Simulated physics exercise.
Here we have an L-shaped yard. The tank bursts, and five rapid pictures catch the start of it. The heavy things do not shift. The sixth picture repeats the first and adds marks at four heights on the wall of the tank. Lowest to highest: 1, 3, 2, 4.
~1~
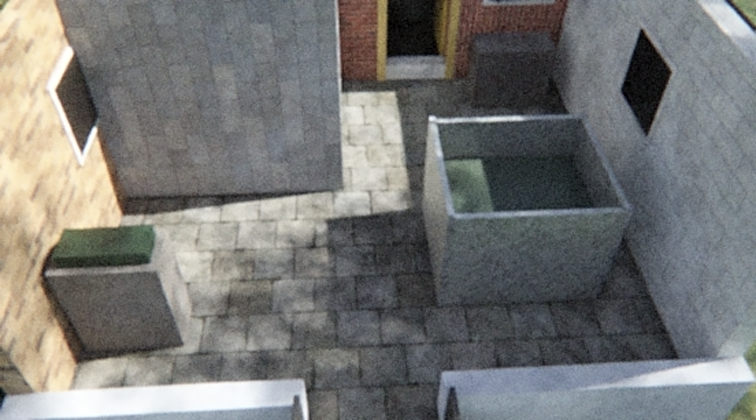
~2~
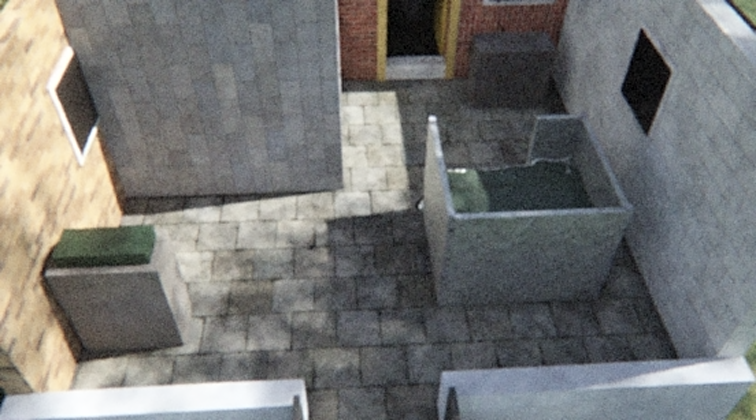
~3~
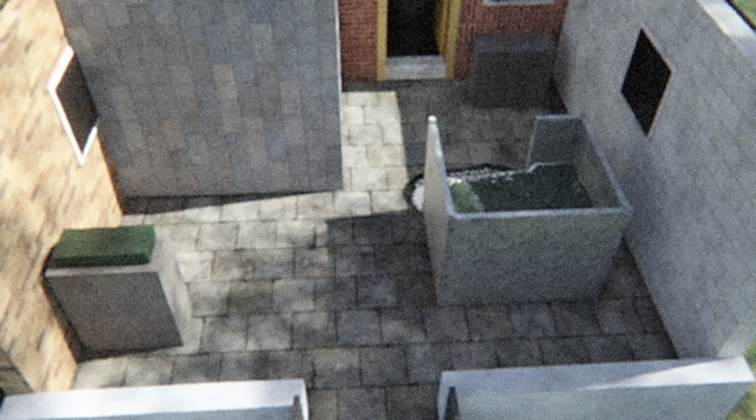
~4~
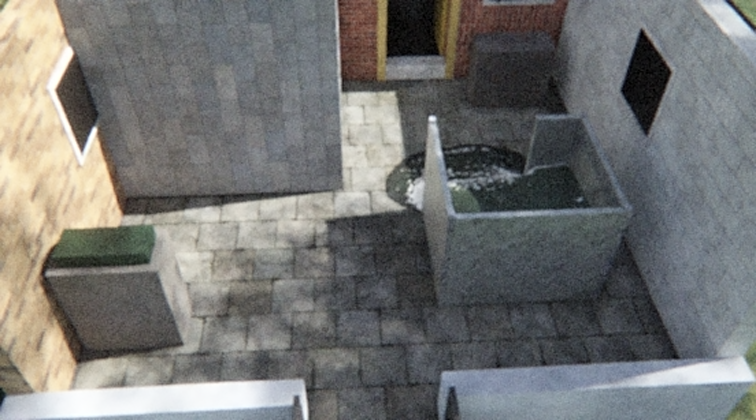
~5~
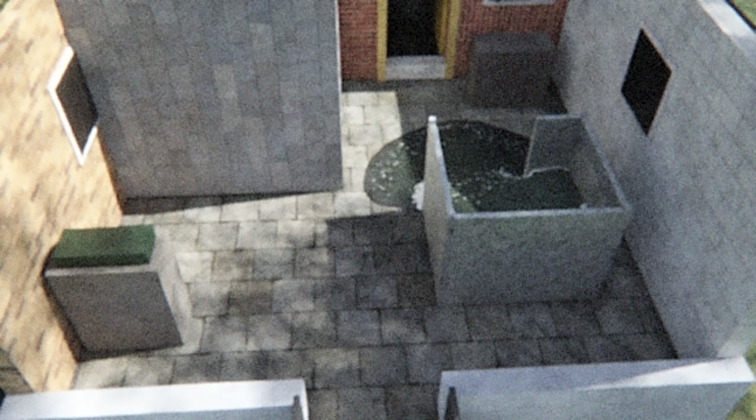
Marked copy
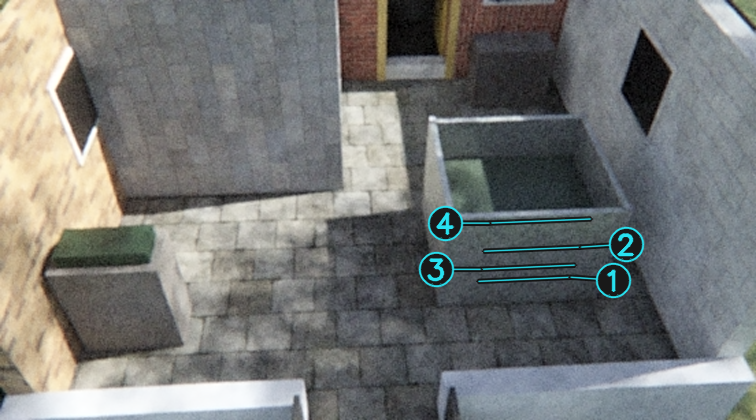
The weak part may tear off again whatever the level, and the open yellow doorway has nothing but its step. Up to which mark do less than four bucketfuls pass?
Choose 3.
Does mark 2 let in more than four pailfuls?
Yes, it does.
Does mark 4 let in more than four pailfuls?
Yes, that goes wrong.
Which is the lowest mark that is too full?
Here it is mark 2.
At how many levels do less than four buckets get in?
Two of the four.
In cyan, 1 at (524, 279); 2 at (532, 249); 3 at (527, 267); 4 at (540, 221); from the bottom up 1, 3, 2, 4.
If 1 is chosen, nothing gets over.
If 2 is chosen, about 12 bucketfuls get in.
If 3 is chosen, a bucket or two gets in.
If 4 is chosen, dozens of bucketfuls pour in.
